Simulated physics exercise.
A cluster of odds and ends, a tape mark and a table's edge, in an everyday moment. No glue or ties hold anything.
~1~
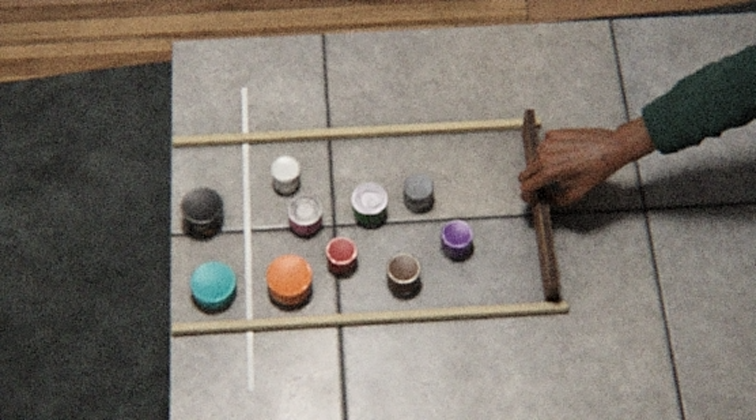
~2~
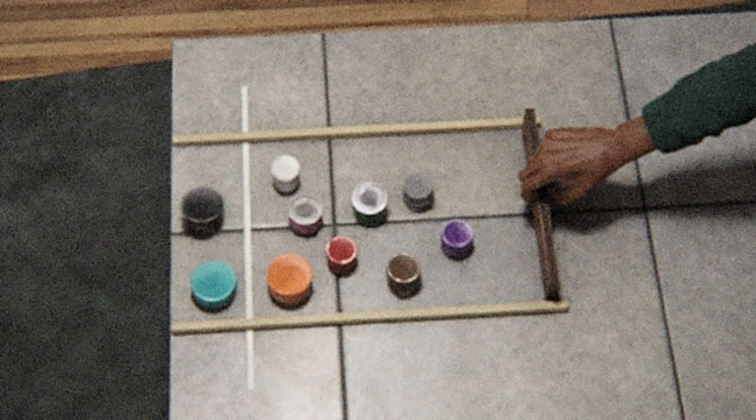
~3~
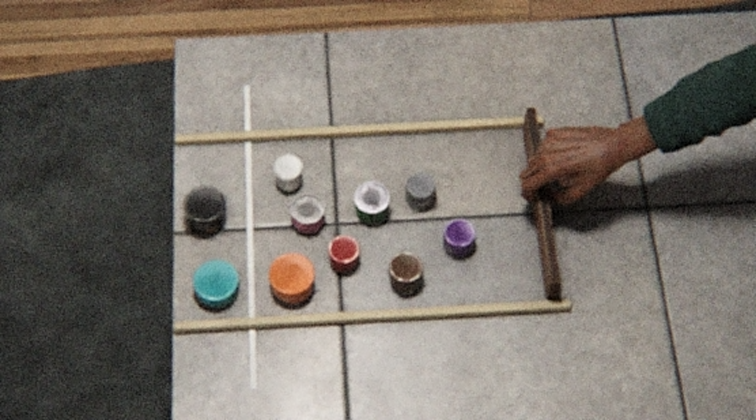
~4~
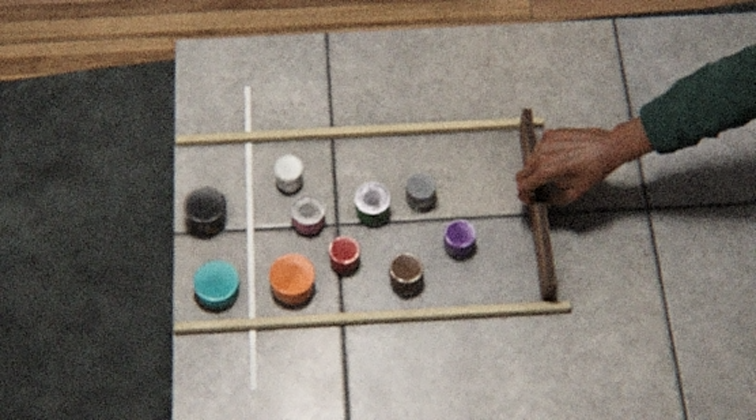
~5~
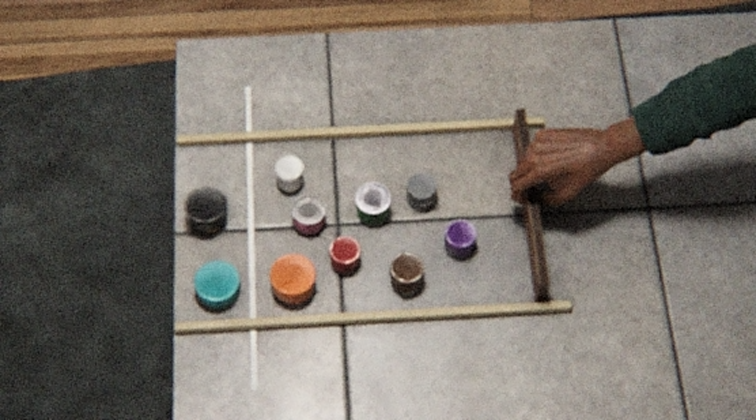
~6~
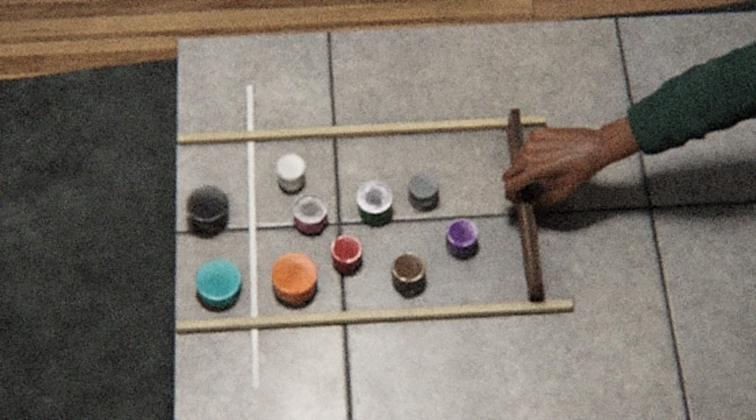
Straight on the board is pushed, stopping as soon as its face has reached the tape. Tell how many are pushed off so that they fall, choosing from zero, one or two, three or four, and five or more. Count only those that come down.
The count is one or two.
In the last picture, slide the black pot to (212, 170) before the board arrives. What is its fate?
From that start, the object then is safe.
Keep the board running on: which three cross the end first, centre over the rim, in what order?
Order, earliest first: Turquoise tin, black pot, pink pot.
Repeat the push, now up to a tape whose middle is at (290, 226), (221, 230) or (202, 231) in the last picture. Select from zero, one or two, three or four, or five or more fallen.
Spot one gives none at all, spot two three to four, spot three at least five.
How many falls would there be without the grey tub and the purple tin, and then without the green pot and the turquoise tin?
1 in the first case, 0 in the second.
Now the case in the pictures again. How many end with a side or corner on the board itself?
It's 4.
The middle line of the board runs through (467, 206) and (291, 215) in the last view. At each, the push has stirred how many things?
At the first place 1, at the second 9.
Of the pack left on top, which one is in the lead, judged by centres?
The black pot.
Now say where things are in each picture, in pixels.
Black pot (203, 213); turquoise tin (214, 286); orange tin (290, 281); board (539, 204); tape (248, 230), in the first picture.
Turquoise tin (214, 285); grey tub (418, 192), in the second picture.
Orange tin (292, 280); purple tin (459, 238), in the third picture.
Black pot (206, 212); pink pot (308, 215), in the fourth picture.
Turquoise tin (218, 285); white tin (290, 175), in the fifth picture.
Black pot (208, 211); turquoise tin (219, 284); orange tin (295, 279); board (524, 203); tape (253, 228), in the sixth picture.
Soon after, none off yet; black pot at rest near (208, 211); turquoise tin at rest near (219, 284); orange tin at rest near (295, 279).
After that, none off yet; black pot at rest near (208, 211); turquoise tin at rest near (219, 284); orange tin displaced a little near (281, 287).
In the end, the number that fall off is one or two; gone, turquoise tin.
